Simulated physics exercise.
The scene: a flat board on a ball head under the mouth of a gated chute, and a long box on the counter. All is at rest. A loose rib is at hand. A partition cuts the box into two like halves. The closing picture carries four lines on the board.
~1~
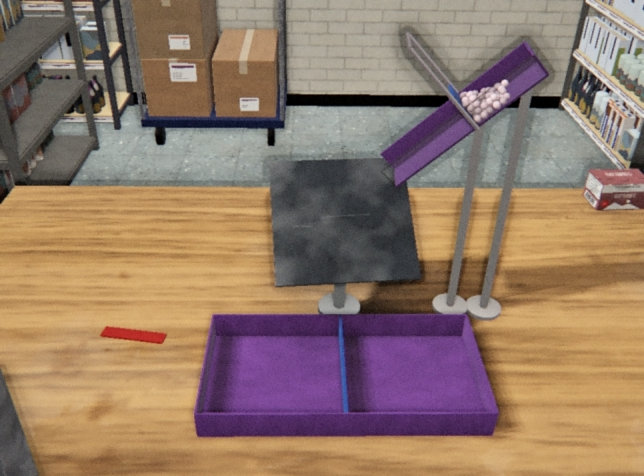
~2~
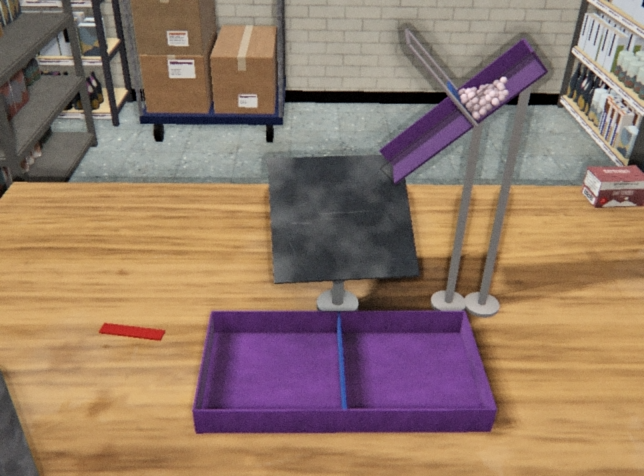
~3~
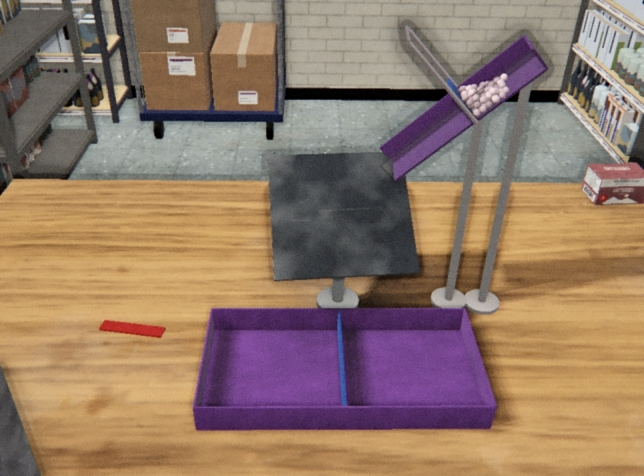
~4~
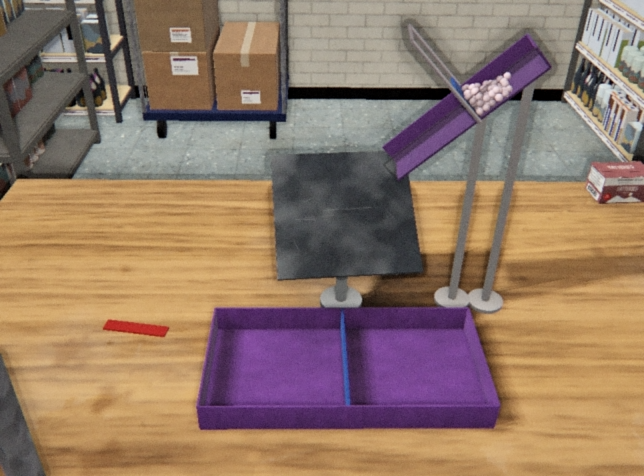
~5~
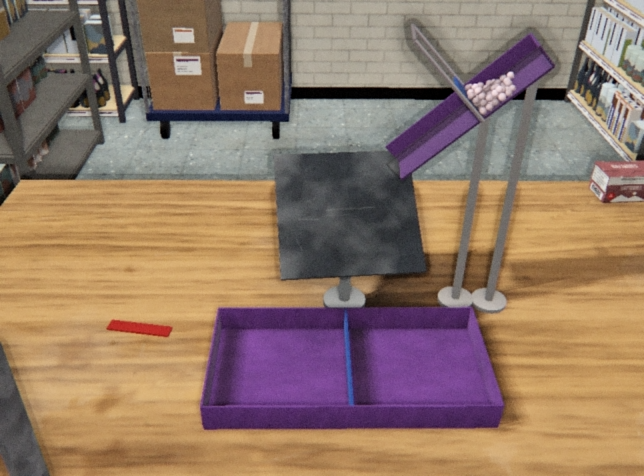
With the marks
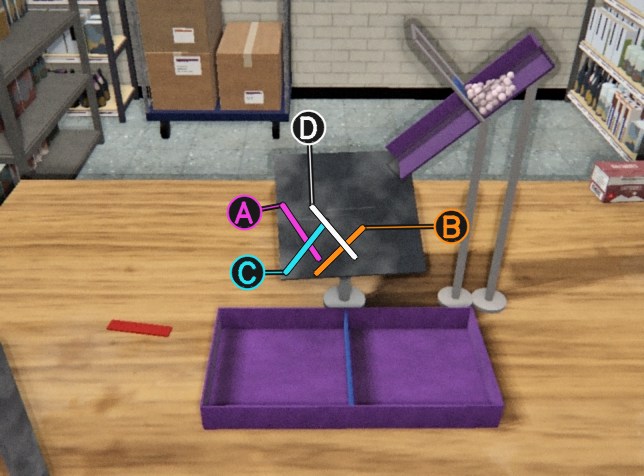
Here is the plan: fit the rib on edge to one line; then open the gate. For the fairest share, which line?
The best line is A.
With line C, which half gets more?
The left half.
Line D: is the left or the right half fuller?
More lands on the right.
On the marked copy, line A from (282, 205) to (318, 258); line B from (362, 227) to (316, 273); line C from (326, 221) to (285, 272); line D from (312, 207) to (354, 257).
With A, of what is caught, about half in the left half, about half in the right.
With B, of what is caught, most in the left half, about a quarter in the right.
With C, of what is caught, most in the left half, a small part in the right.
With D, of what is caught, a small part in the left half, nearly all in the right.
